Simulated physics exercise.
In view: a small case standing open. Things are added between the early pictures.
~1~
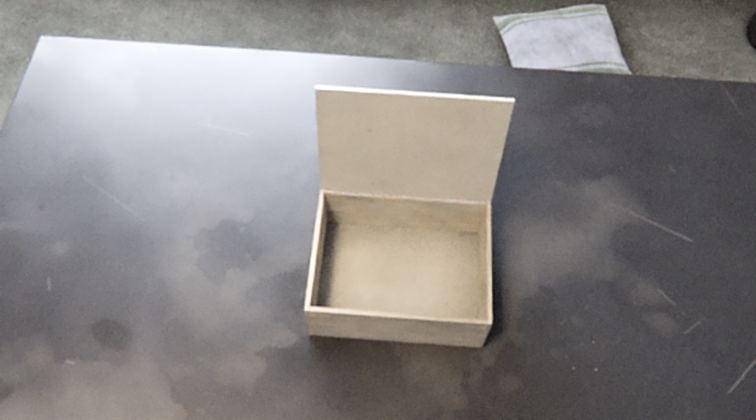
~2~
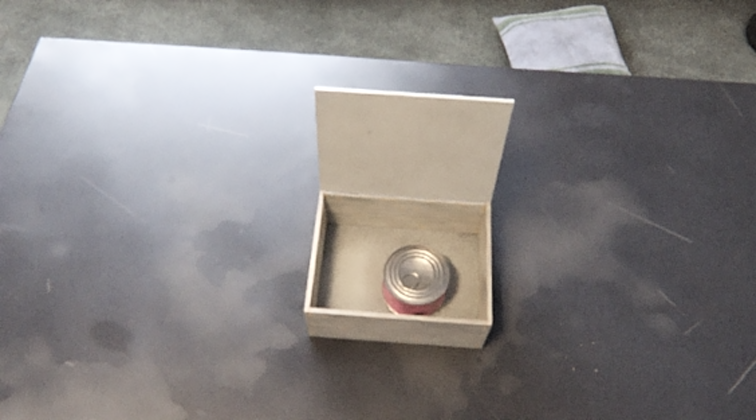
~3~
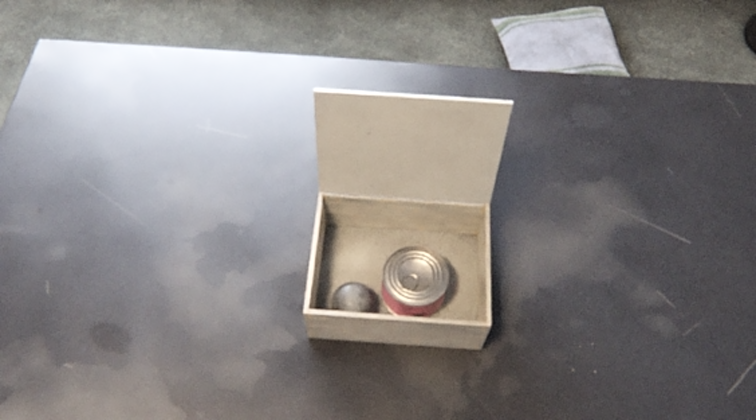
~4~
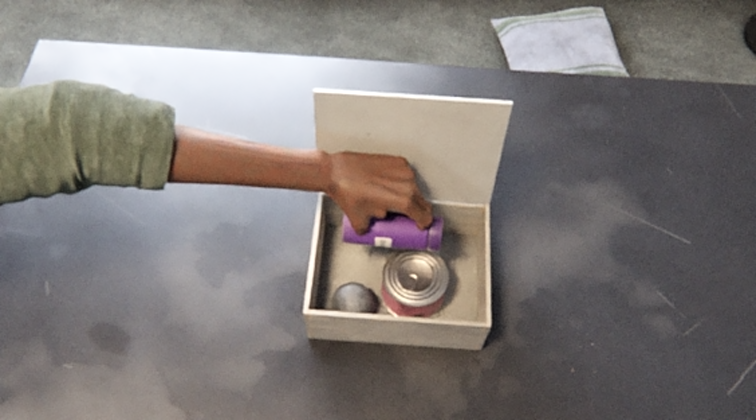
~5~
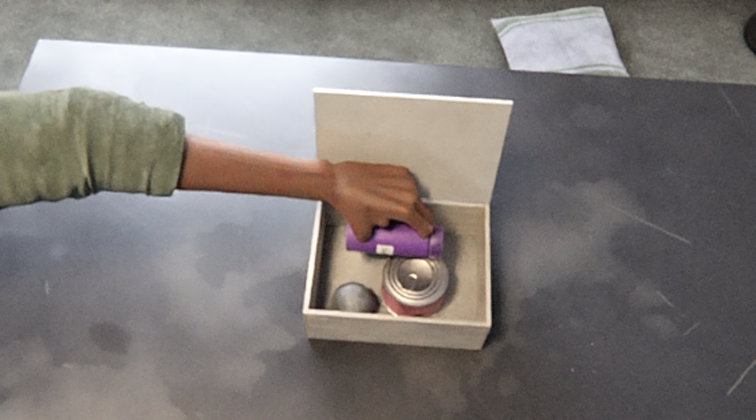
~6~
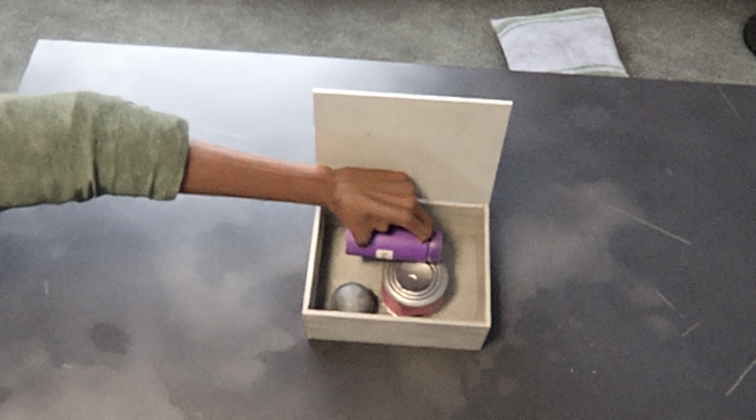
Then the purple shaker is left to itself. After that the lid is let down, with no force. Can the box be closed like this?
In the end the lid sits on the rim.
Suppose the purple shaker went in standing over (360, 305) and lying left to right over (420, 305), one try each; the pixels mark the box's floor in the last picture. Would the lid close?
First try: It sits on the rim; second try: It stays ajar.
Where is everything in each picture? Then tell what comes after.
In the first frame, the last thing is not in view yet.
In the second frame, the last thing is not in view yet.
In the third frame, the last thing is not in view yet; grey ball (353, 303).
The fourth frame shows coming down; purple shaker (392, 230); grey ball (353, 303).
The fifth frame shows coming down; purple shaker (395, 238); grey ball (353, 303).
The sixth frame shows put in, still held; purple shaker (394, 242); grey ball (352, 303).
Then, 0.90 s later than the last frame, lid starting down; purple shaker moved about its own width near (396, 237).
Then, 1.60 s later than the last frame, lid 59° above the rim; purple shaker moved about its own width near (396, 238).
Then, 2.10 s later than the last frame, lid 20° above the rim; purple shaker moved about its own width near (396, 238).
When it is over, lid shut; moved from the start, purple shaker; the other 2 as before. End places, in pixels of the last picture, purple shaker near (396, 238).
